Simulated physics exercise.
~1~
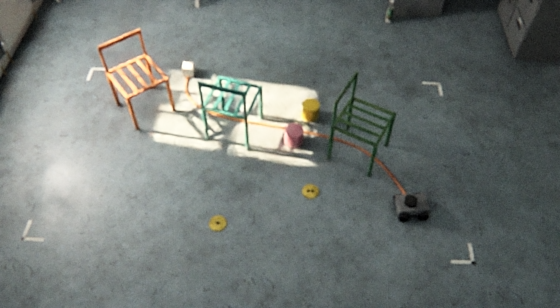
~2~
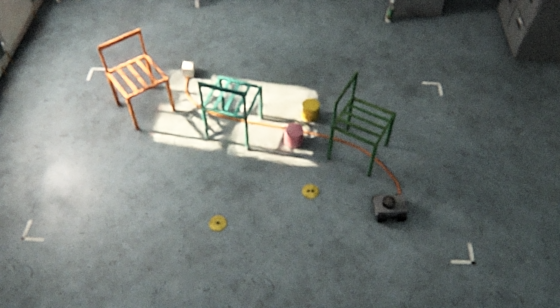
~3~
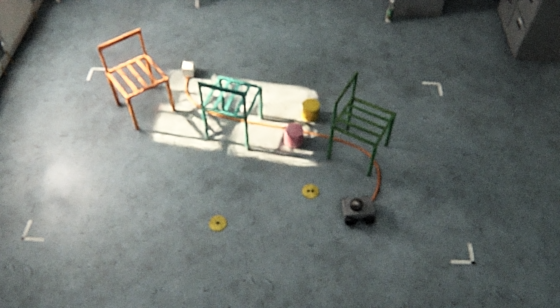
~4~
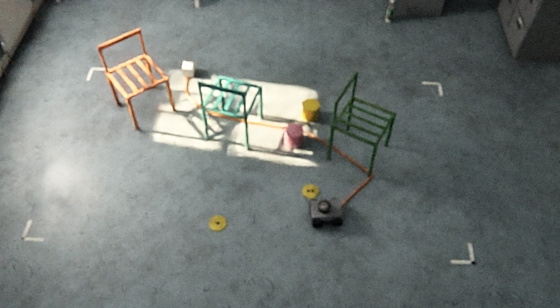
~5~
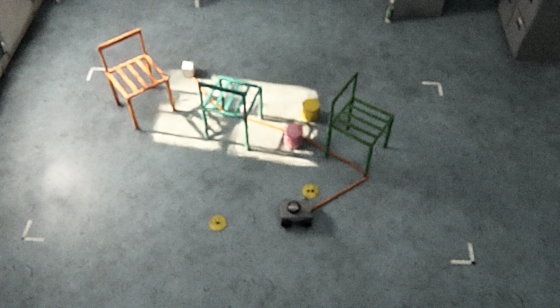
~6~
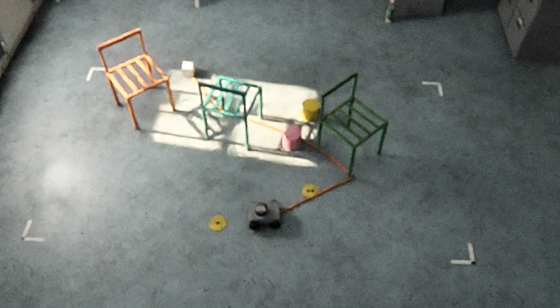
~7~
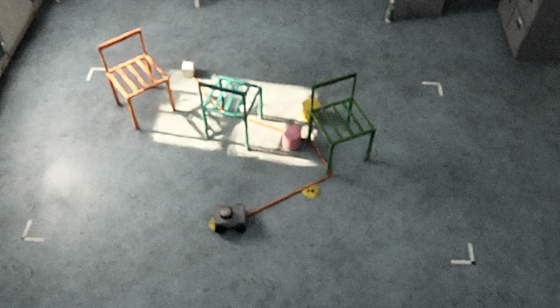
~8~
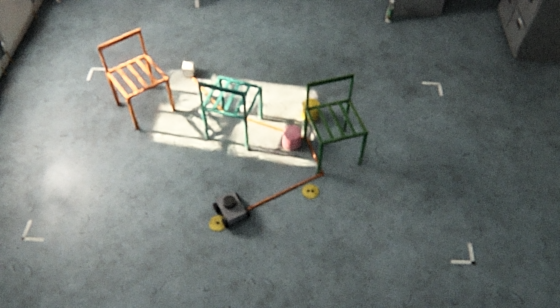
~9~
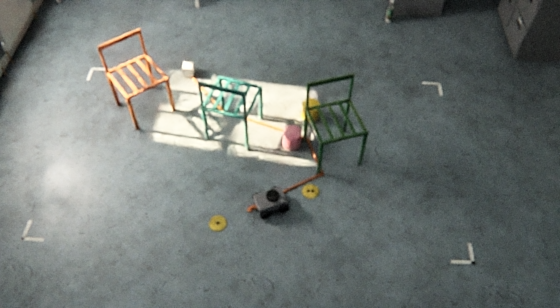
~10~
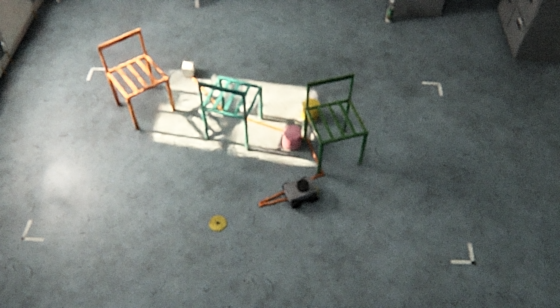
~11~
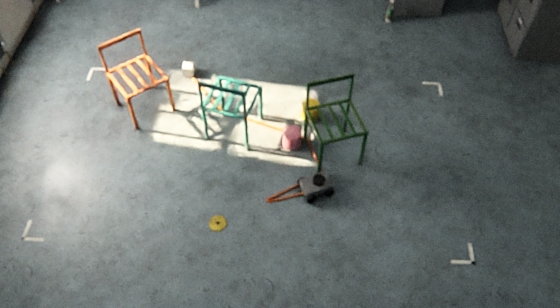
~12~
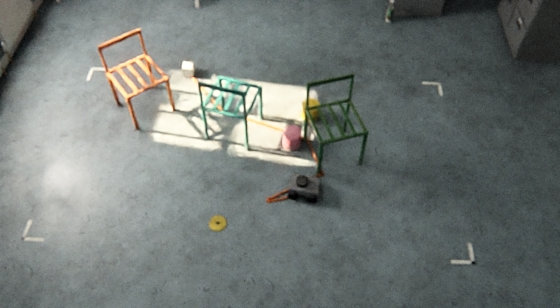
A small dark cart trailing an orange cord rolled left across a grey floor to a yellow disc, and the green chair slid left as the cord tightened; the cart then turned back right, stopping near the chair with its cord slack.
